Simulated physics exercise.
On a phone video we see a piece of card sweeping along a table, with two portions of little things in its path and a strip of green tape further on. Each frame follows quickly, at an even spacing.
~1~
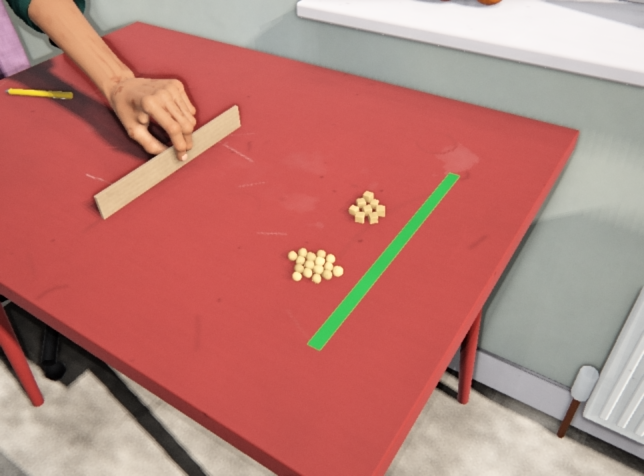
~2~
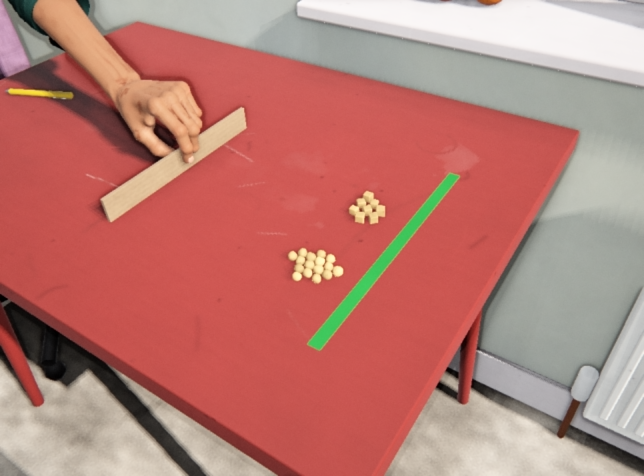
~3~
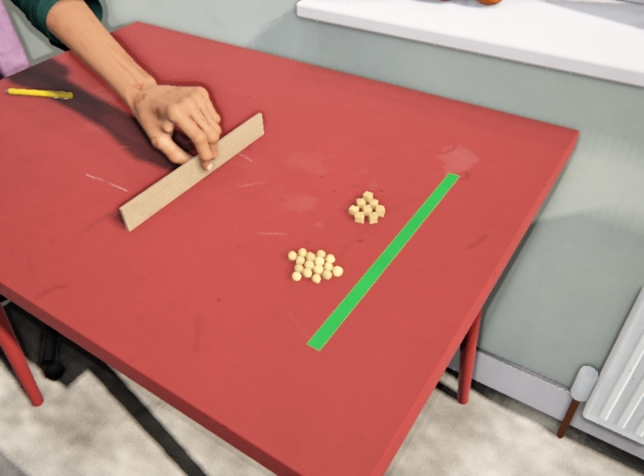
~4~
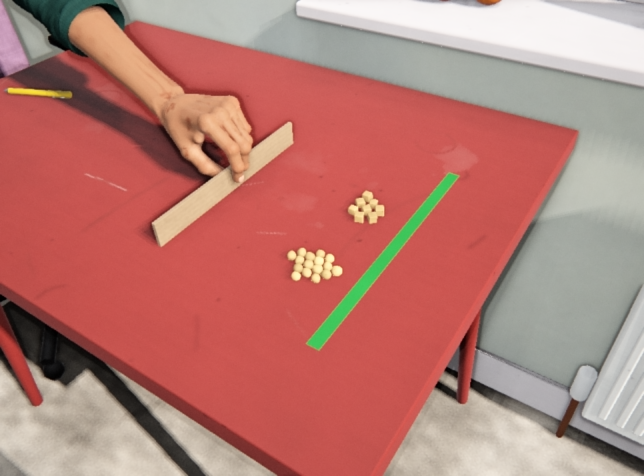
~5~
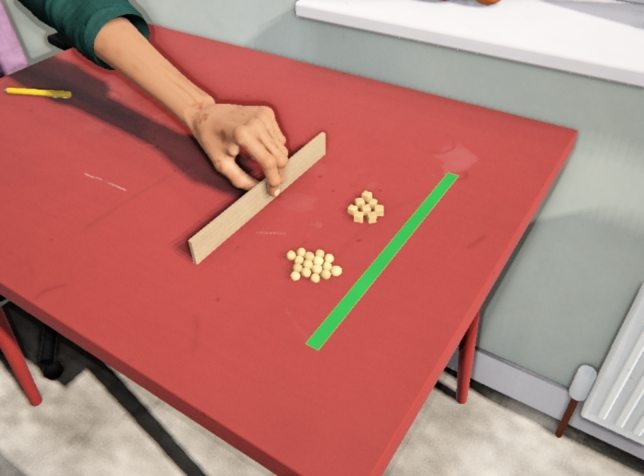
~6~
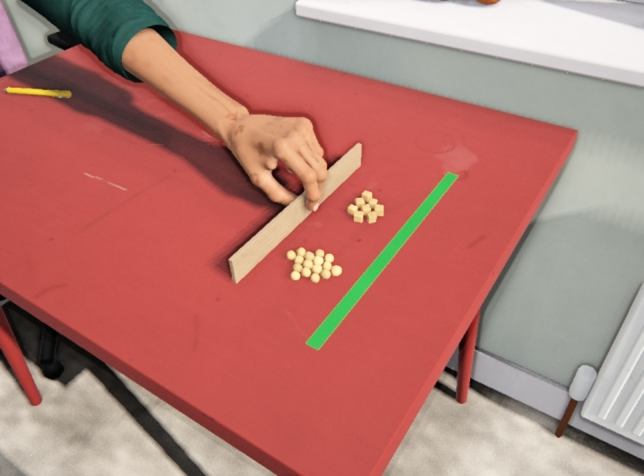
A hand slid an upright piece of card across a red table, slowly at first and then faster, toward two small clusters of chickpeas and wooden cubes lying just before a green strip of tape.
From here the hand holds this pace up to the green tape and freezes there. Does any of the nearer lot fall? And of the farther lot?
Nearer lot: It sends some to the floor. Farther lot: It sends some to the floor.
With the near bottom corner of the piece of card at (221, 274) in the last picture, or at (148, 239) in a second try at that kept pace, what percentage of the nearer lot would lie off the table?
100 %, then 0 %.
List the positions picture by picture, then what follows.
In the first frame, piece of card at (110, 200), at rest; green tape at (449, 181), well back from the edge; edge at (486, 289); nearer lot at (309, 265), a few dried chickpeas; farther lot at (367, 211), a few small wooden cubes.
In the second frame, piece of card at (117, 202); farther lot at (367, 211).
In the third frame, piece of card at (135, 211); nearer lot at (309, 265).
In the fourth frame, piece of card at (167, 226); farther lot at (366, 210).
In the fifth frame, piece of card at (203, 243); nearer lot at (308, 265).
In the sixth frame, piece of card at (243, 261); green tape at (448, 181); edge at (485, 288); nearer lot at (308, 264); farther lot at (366, 210).
Then, 0.08 s past the last view, piece of card still moving, near (361, 216); nearer lot all on the table, its front near (382, 310); farther lot all on the table, its front near (403, 216).
Then, 0.18 s past the last view, piece of card stopped at the green tape; nearer lot all on the table, its front near (503, 393); farther lot all on the table, its front near (473, 235).
Then, 0.46 s past the last view, piece of card stopped at the green tape; nearer lot all over the edge; farther lot most over the edge.
Finally, piece of card stopped at the green tape; nearer lot all over the edge; farther lot most over the edge.
